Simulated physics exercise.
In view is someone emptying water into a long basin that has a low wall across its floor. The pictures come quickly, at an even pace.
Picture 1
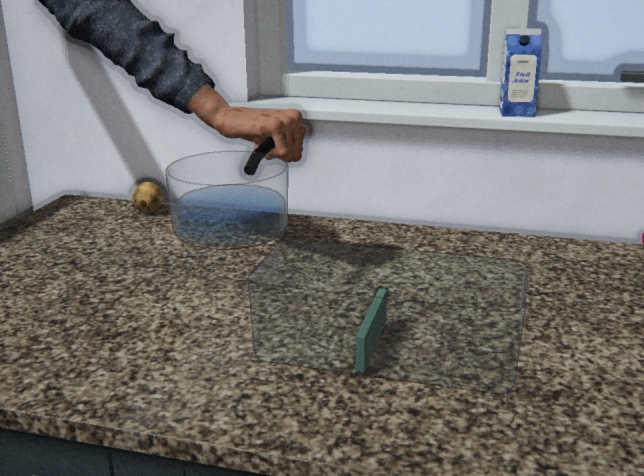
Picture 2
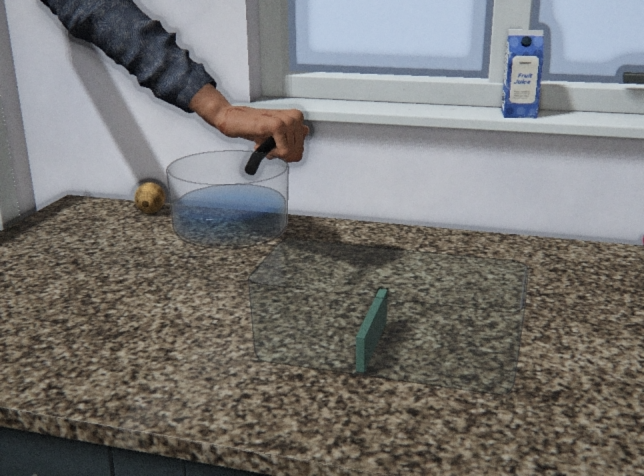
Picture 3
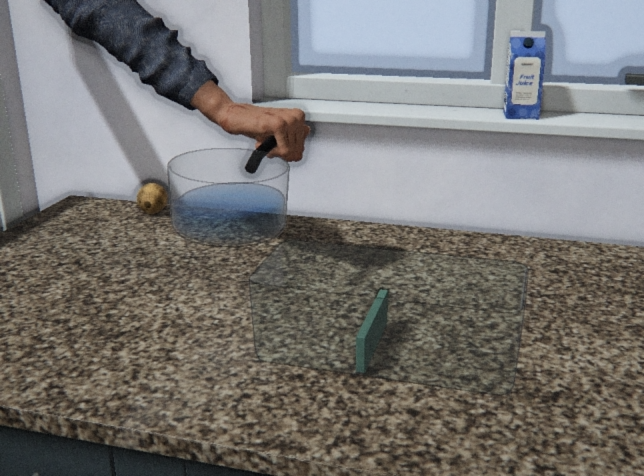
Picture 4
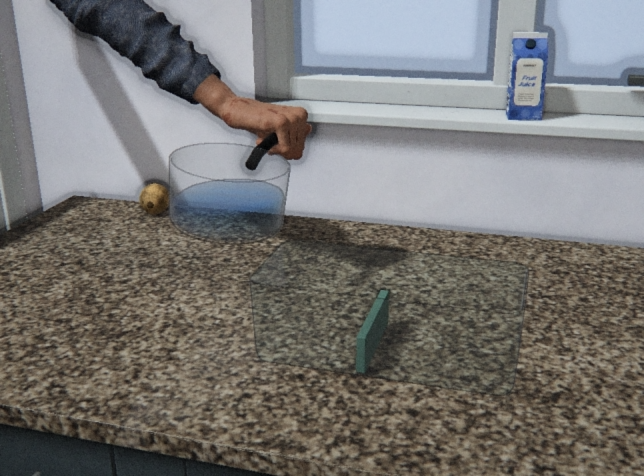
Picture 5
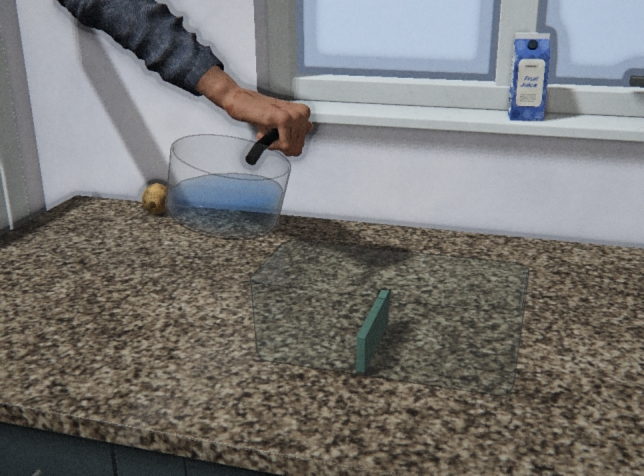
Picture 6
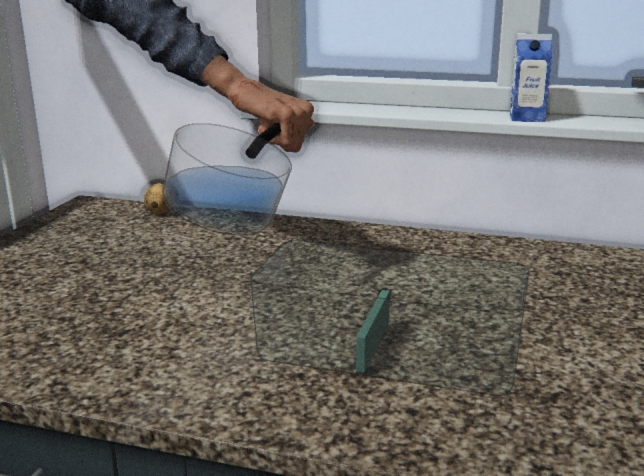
A hand gradually tilts a clear round container of blue water above a speckled counter.
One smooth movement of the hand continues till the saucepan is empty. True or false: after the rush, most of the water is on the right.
False, it is on the left.
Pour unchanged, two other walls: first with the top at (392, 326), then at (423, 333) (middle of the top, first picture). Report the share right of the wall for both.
First try: Roughly 10 per cent; second try: 15 per cent.
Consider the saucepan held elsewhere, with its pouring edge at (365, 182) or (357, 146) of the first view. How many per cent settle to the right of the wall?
95 %, 90 %.
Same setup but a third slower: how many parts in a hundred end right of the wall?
Around 10 in a hundred.
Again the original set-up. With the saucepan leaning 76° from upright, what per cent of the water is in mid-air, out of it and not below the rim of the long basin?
30 %.
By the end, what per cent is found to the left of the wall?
I'd say near 70 in a hundred.
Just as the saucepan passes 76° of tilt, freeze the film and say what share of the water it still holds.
Roughly 70 %.
A moment on, the tilt is 76° and 69 per cent is still to pour, 1 is left of the wall and 0 right of it.
Next, the tilt is 105° and 14 per cent is still to pour, 39 is left of the wall and 24 right of it.
Then the tilt is 108° and 0 per cent is still to pour, 68 is left of the wall and 28 right of it.
Later the tilt is 108° and 0 per cent is still to pour, 70 is left of the wall and 28 right of it.
Finally, 70 per cent lies left of the wall, 28 right of it and 2 outside.
